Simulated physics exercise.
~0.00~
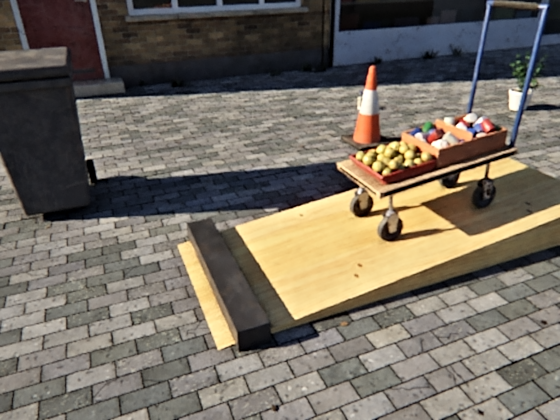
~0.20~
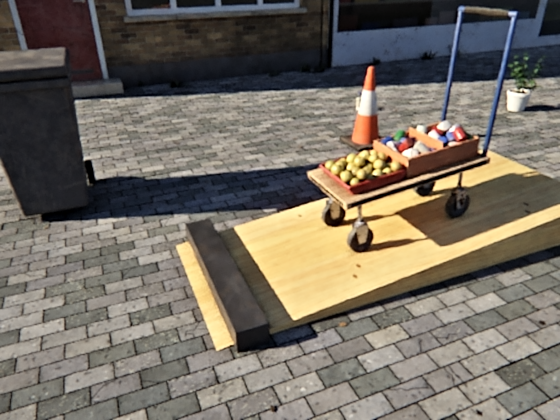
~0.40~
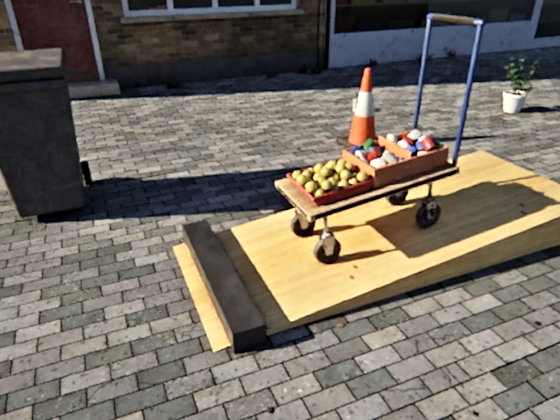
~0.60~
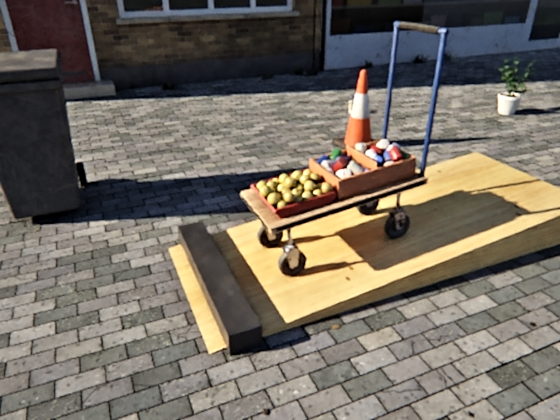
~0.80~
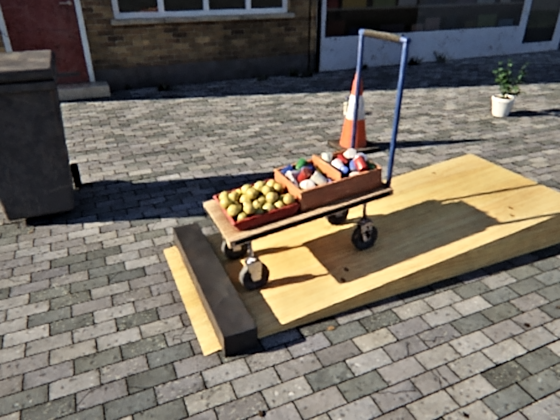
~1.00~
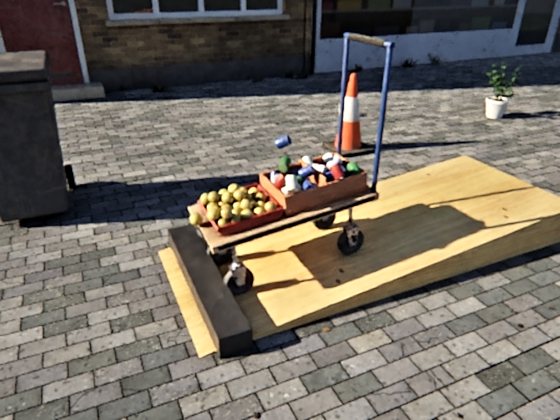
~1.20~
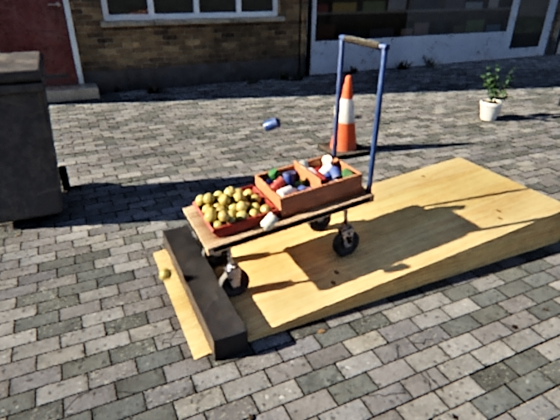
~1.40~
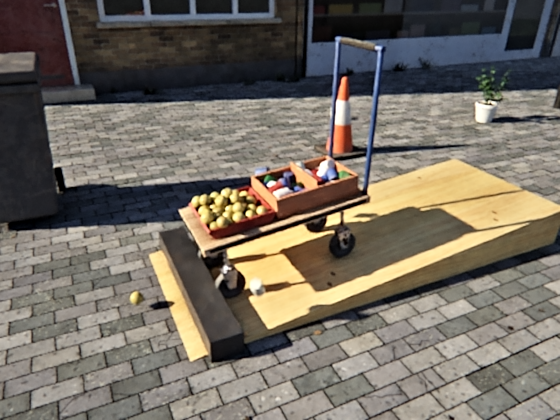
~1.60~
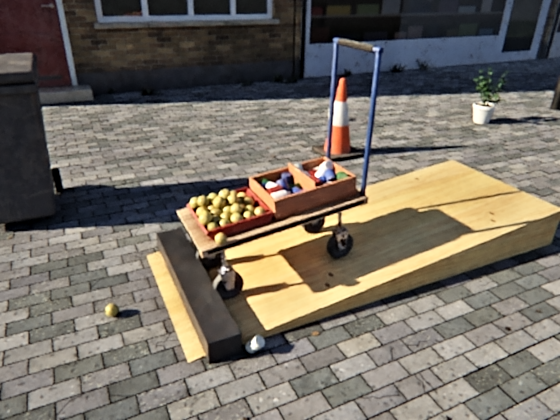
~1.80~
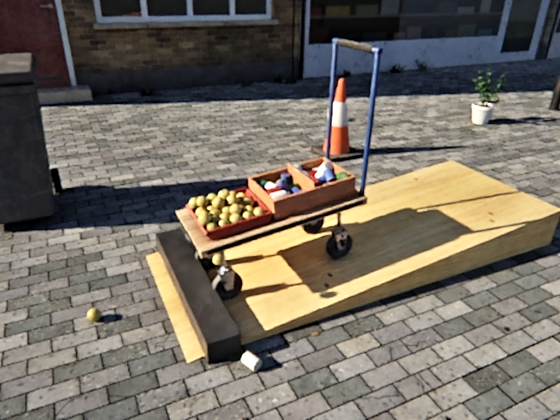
A trolley carrying a red tote of yellow apples and an orange tote of colourful spice jars rolls left down a wooden ramp and stops against a dark kerb; a few items spill, an apple landing beyond the kerb and a jar beside the ramp, while most stay aboard.
